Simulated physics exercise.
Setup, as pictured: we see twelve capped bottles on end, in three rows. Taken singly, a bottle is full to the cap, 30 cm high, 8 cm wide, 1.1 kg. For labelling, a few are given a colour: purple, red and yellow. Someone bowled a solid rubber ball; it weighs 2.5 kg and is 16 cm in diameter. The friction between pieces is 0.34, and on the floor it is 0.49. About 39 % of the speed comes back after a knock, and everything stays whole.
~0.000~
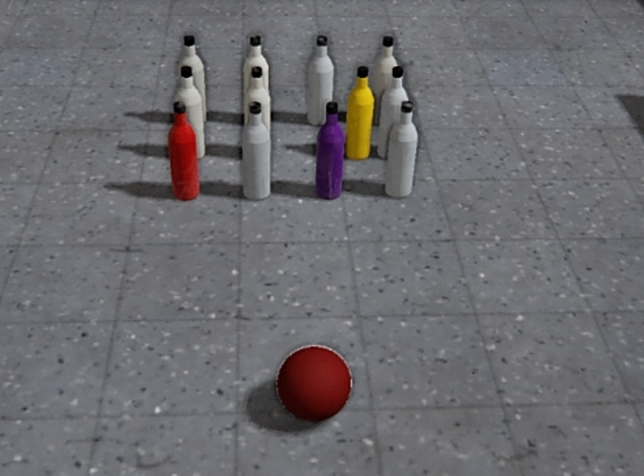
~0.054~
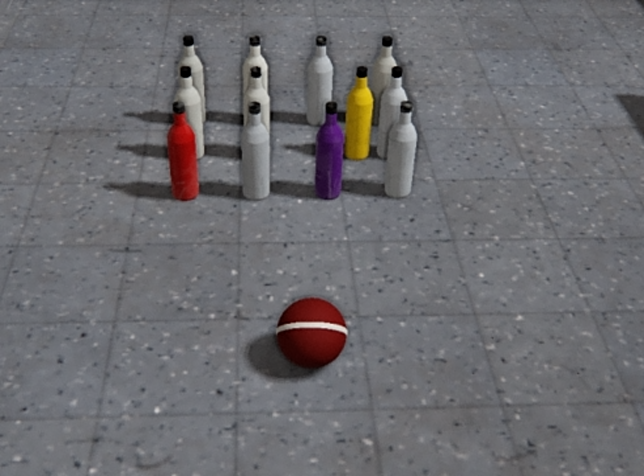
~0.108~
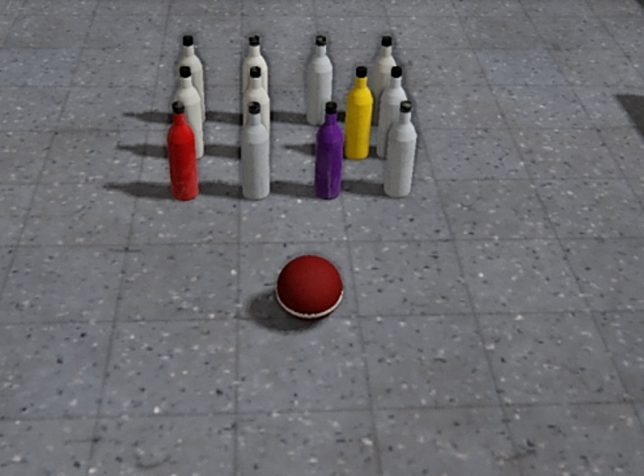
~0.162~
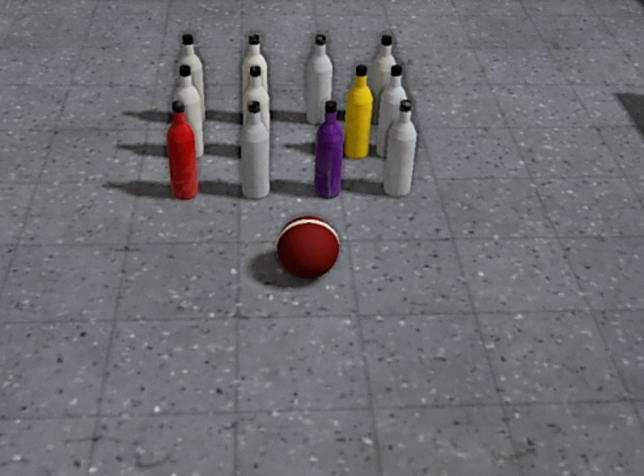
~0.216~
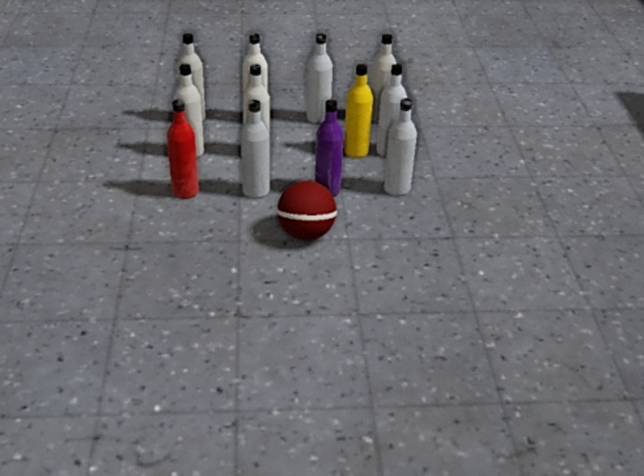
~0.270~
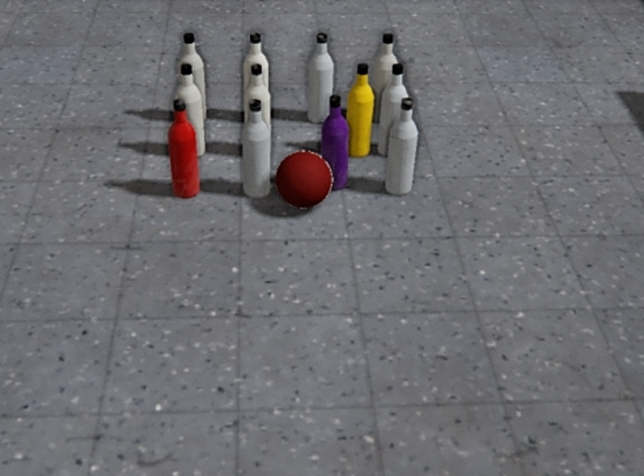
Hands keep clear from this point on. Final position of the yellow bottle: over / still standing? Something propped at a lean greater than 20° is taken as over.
Down.
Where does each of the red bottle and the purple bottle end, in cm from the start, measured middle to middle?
Displacement in cm - red: 0; purple: 20.
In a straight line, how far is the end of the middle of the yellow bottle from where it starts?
It ends around 30 cm from its start.
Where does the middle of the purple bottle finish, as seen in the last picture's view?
Check around (378, 118) in the last image.
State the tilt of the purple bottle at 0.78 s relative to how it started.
It's at some 5 degrees.
By 0.33 s, ball still moving; none of the 12 bottles over, 2 disturbed; yellow bottle unmoved; purple bottle tilted 10°.
By 0.48 s, ball still moving; 2 of the 12 bottles over; yellow bottle tilted 27°; purple bottle tilted 10°.
By 0.78 s, ball still moving; 5 of the 12 bottles over; yellow bottle lying flat; purple bottle tilted 4°.
By 1.14 s, ball still moving; 5 of the 12 bottles over; yellow bottle lying flat; purple bottle tilted 6°.
When it is over (2.6 s), ball rolling away; 5 of the 12 bottles over; yellow bottle lying flat; purple bottle moved 23 cm; red bottle unmoved. In pixels of the last frame, middles, yellow bottle near (350, 97), purple bottle near (378, 118).
